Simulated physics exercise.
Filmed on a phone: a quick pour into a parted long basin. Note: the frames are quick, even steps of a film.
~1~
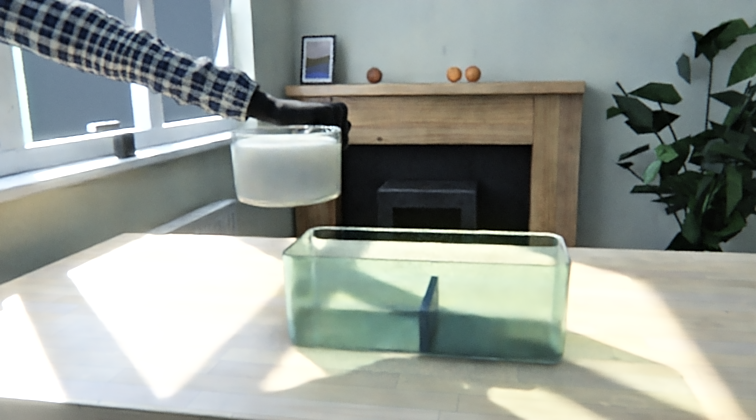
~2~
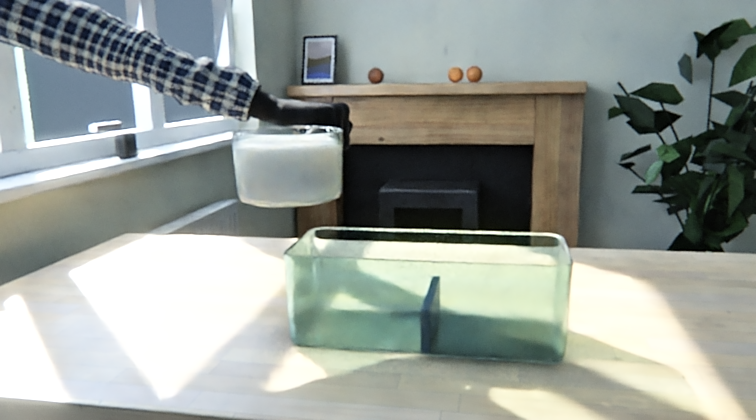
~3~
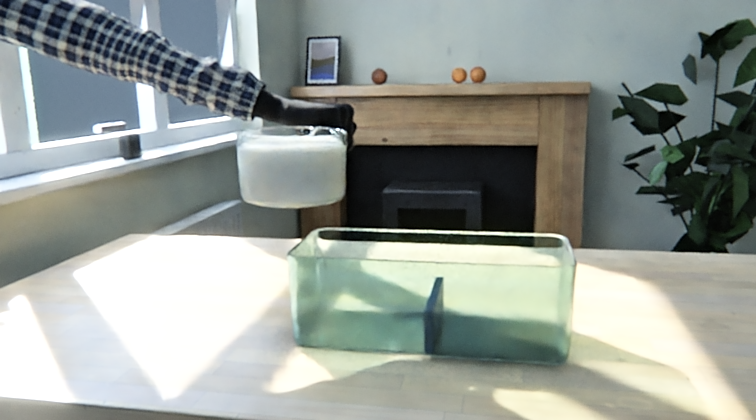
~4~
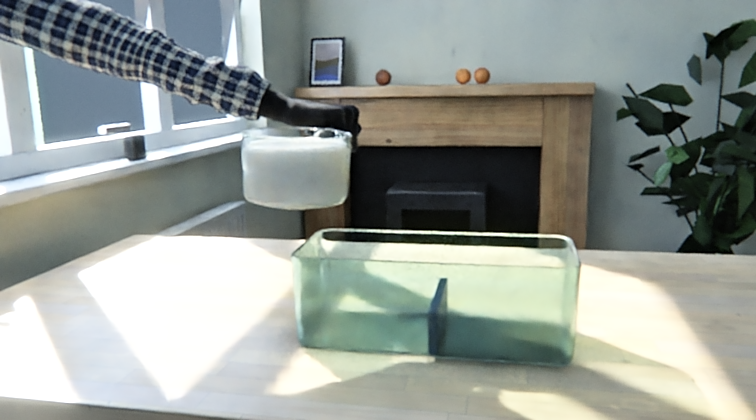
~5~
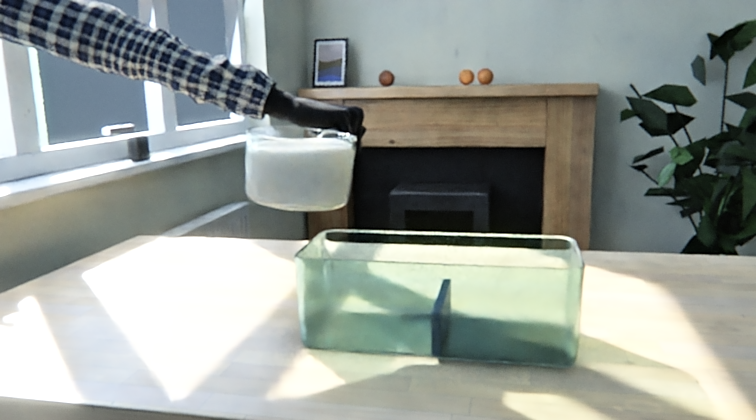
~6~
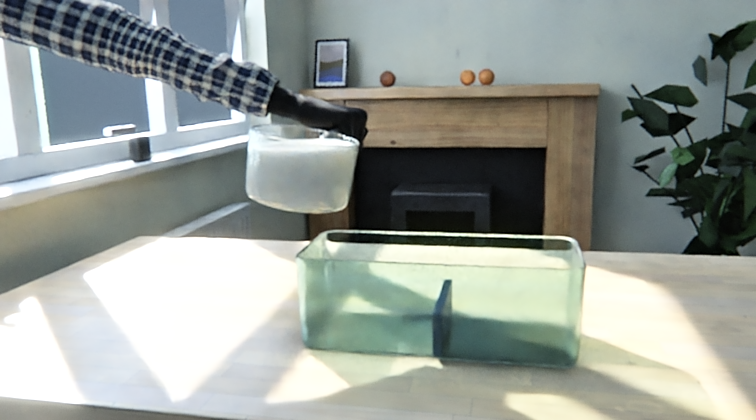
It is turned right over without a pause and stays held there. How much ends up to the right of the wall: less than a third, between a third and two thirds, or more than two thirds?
The right of the wall is going to lack a full third.
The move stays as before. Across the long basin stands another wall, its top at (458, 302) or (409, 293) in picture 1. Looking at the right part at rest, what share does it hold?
5 %, then 30 %.
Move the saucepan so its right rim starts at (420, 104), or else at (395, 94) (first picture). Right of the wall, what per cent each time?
95 % and 85 %.
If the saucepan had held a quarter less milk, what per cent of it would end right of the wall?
Best guess: Around 0 %.
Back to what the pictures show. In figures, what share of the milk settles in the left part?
Close to 100 per cent.
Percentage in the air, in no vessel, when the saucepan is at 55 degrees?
Share: Approx. 20 %.
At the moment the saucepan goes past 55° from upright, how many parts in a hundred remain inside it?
Roughly 70 %.
A moment on, the saucepan is tipped part way and 69 per cent is still to pour, 12 is left of the wall and 0 right of it.
Next, the saucepan is tipped on its side and 22 per cent is still to pour, 70 is left of the wall and 0 right of it.
Then the saucepan is tipped on its side and 4 per cent is still to pour, 93 is left of the wall and 1 right of it.
Later the saucepan is tipped on its side and 1 per cent is still to pour, 98 is left of the wall and 1 right of it.
In the end 99 per cent lies left of the wall, 1 right of it and 0 outside.
